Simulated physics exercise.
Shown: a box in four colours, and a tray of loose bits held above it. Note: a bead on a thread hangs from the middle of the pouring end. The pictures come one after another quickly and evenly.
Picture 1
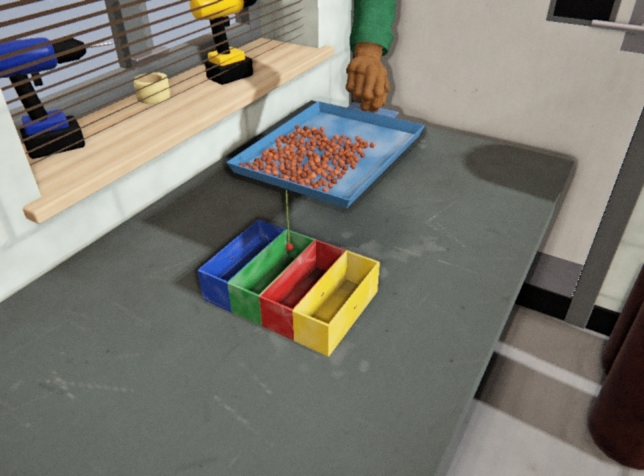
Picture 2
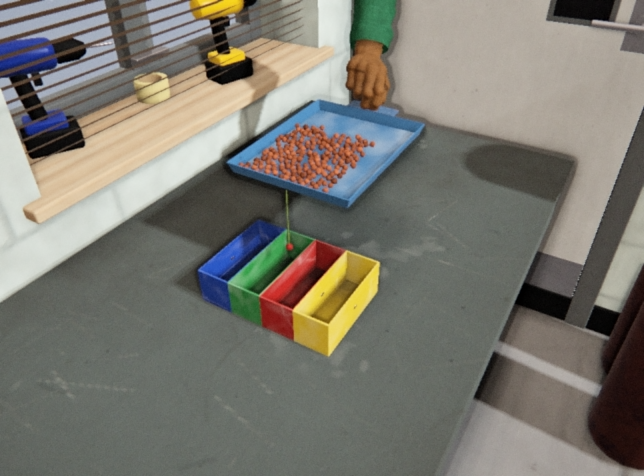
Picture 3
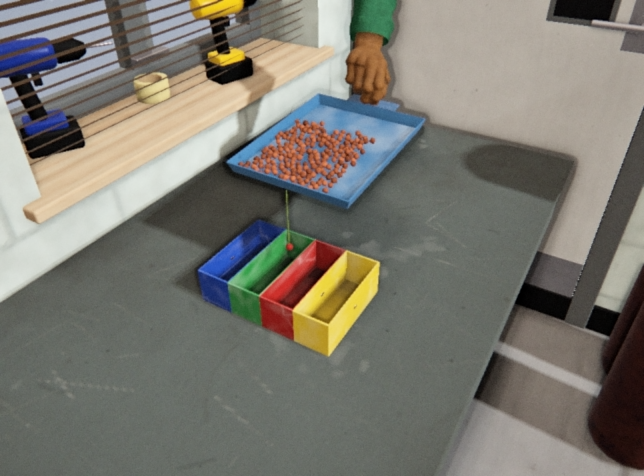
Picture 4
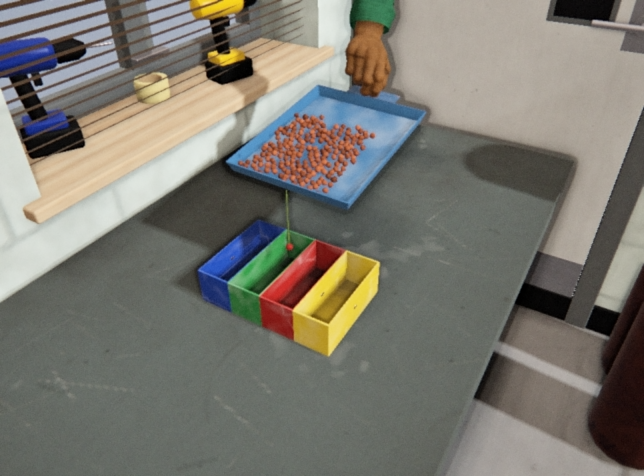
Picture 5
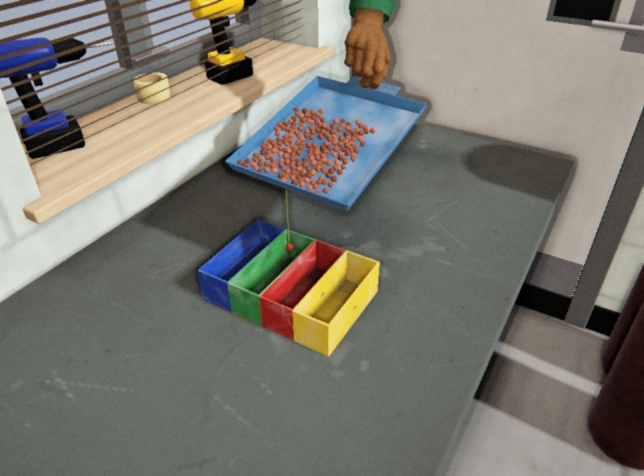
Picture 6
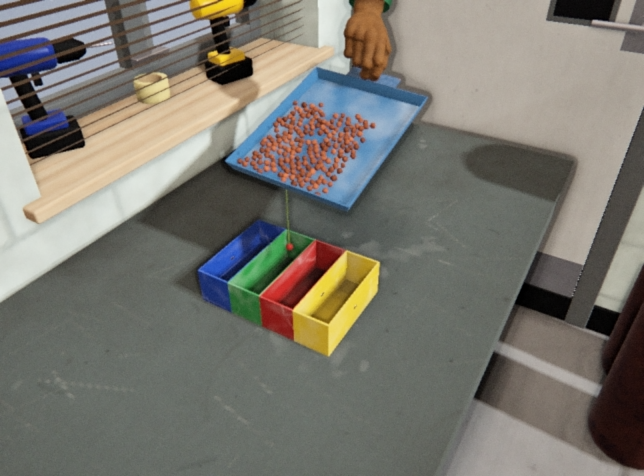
The clip opens with a hand in a green sleeve holding a blue tray of reddish-brown pellets above a box with blue, green, red and yellow cells. The hand then gradually raises the tray's far end, slightly steepening its slope, while the pellets stay on it and the box remains still.
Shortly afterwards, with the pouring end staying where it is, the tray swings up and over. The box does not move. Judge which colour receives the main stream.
Receiving the main stream: Yellow.
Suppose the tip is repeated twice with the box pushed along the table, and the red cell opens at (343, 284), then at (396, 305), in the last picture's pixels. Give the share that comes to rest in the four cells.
Estimates in order: 90 percent, 60 percent.
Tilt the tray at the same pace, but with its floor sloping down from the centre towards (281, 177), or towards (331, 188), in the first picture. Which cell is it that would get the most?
One: The cell in blue. Two: The yellow one.
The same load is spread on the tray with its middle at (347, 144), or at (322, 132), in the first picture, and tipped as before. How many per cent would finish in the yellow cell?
Estimate: 50 % first, 40 % second.
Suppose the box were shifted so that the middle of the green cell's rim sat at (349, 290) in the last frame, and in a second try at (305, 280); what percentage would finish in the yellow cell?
It would be roughly 0 per cent, followed by roughly 0 per cent.
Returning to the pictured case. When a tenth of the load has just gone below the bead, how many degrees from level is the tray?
That happens at around 100°.
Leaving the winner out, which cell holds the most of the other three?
Second best is that red cell.
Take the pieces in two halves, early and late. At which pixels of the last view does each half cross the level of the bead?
I'd say around (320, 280) at first, then around (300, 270).
Soon, tray tipped steeply; nearly all on the tray; a stray few falling or outside the box.
A while on, tray tipped past a quarter turn; about a third on the tray; about a quarter in the yellow cell; a small part in the red cell; a stray few in the green cell; about a third falling or outside the box.
Towards the end, tray tipped past a quarter turn; about half in the yellow cell; about a quarter in the red cell; about a quarter in the green cell; a stray few in the blue cell; a stray few falling or outside the box.
Finally, tray tipped past a quarter turn; about half in the yellow cell; about a quarter in the red cell; about a quarter in the green cell; a stray few in the blue cell; a stray few outside the box.
